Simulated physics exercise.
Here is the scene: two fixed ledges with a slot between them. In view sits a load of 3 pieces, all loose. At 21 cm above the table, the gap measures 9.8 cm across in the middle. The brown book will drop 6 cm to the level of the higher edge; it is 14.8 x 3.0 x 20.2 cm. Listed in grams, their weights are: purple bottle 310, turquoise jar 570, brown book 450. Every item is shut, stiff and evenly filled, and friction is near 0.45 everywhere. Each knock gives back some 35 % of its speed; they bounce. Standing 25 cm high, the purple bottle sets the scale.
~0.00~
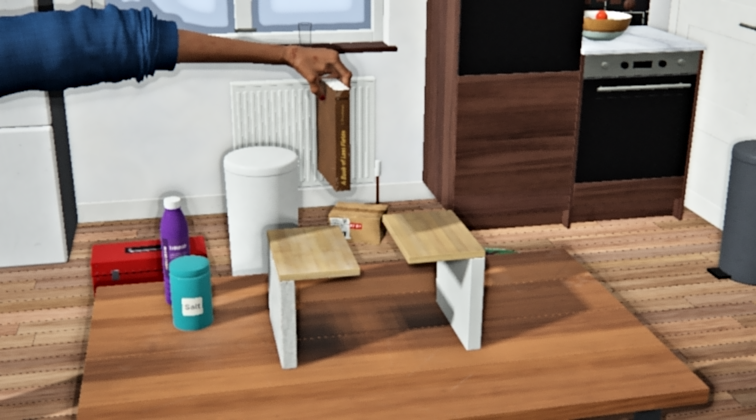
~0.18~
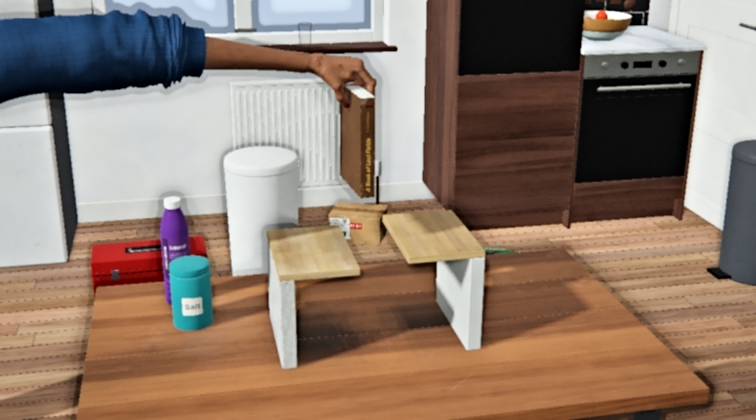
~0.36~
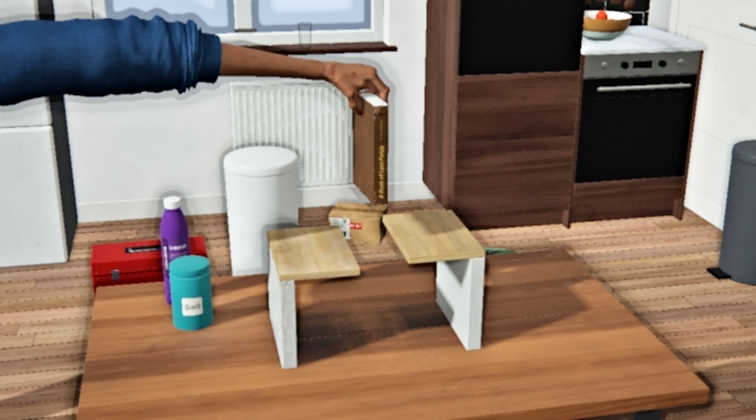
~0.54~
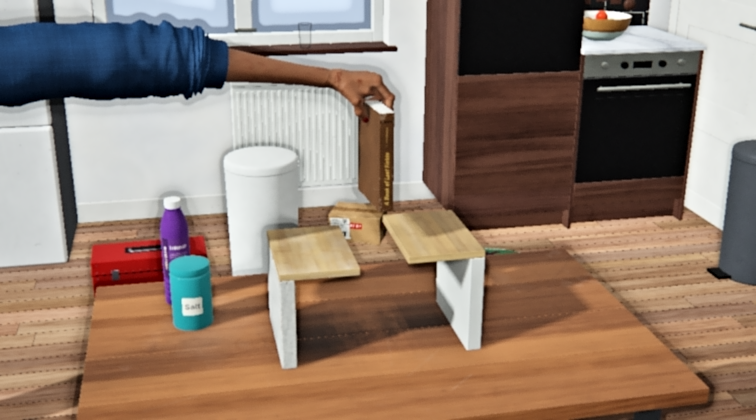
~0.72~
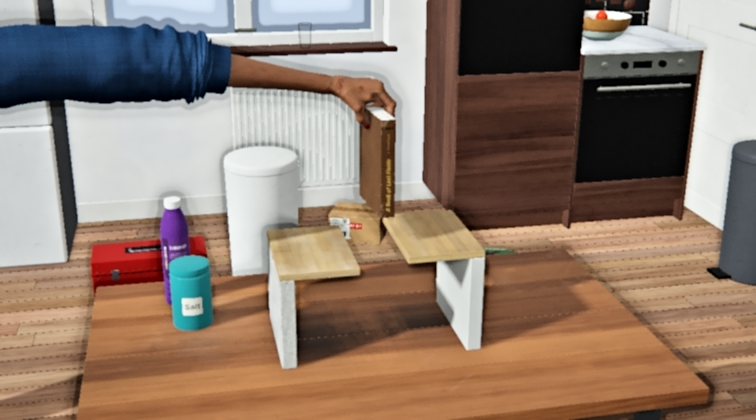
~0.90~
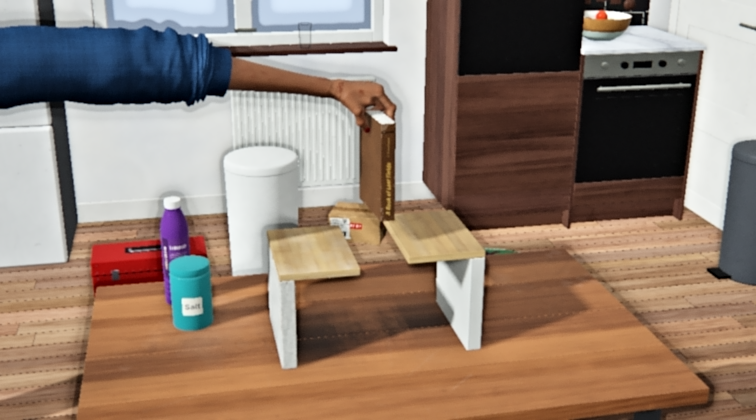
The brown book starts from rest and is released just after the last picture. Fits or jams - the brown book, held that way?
Looks like it falls free.
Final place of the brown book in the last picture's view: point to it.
Roughly (376, 290).
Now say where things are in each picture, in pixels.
In the first picture, 11 cm still to go; brown book (333, 132); purple bottle (176, 251).
In the second picture, 7 cm still to go; brown book (357, 139); purple bottle (176, 251).
In the third picture, 4 cm still to go; brown book (370, 146); purple bottle (176, 251).
In the fourth picture, 2 cm still to go; brown book (375, 153); purple bottle (176, 251).
In the fifth picture, 1 cm still to go; brown book (377, 159); purple bottle (176, 251).
In the sixth picture, poised above the slot; brown book (377, 163); purple bottle (176, 251).
After 1.10 s, brown book moved 5 cm near (377, 185).
After 1.20 s, brown book moved 20 cm near (376, 252).
After 1.30 s, brown book moved 26 cm near (376, 281).
After 1.40 s, brown book moved 29 cm near (376, 290).
In the end (1.9 s), not toppled but over 4 cm from the start, brown book; the other 2 under 4 cm from the start. At the end, from the last picture's camera, brown book near (376, 290). The book goes down the gap.
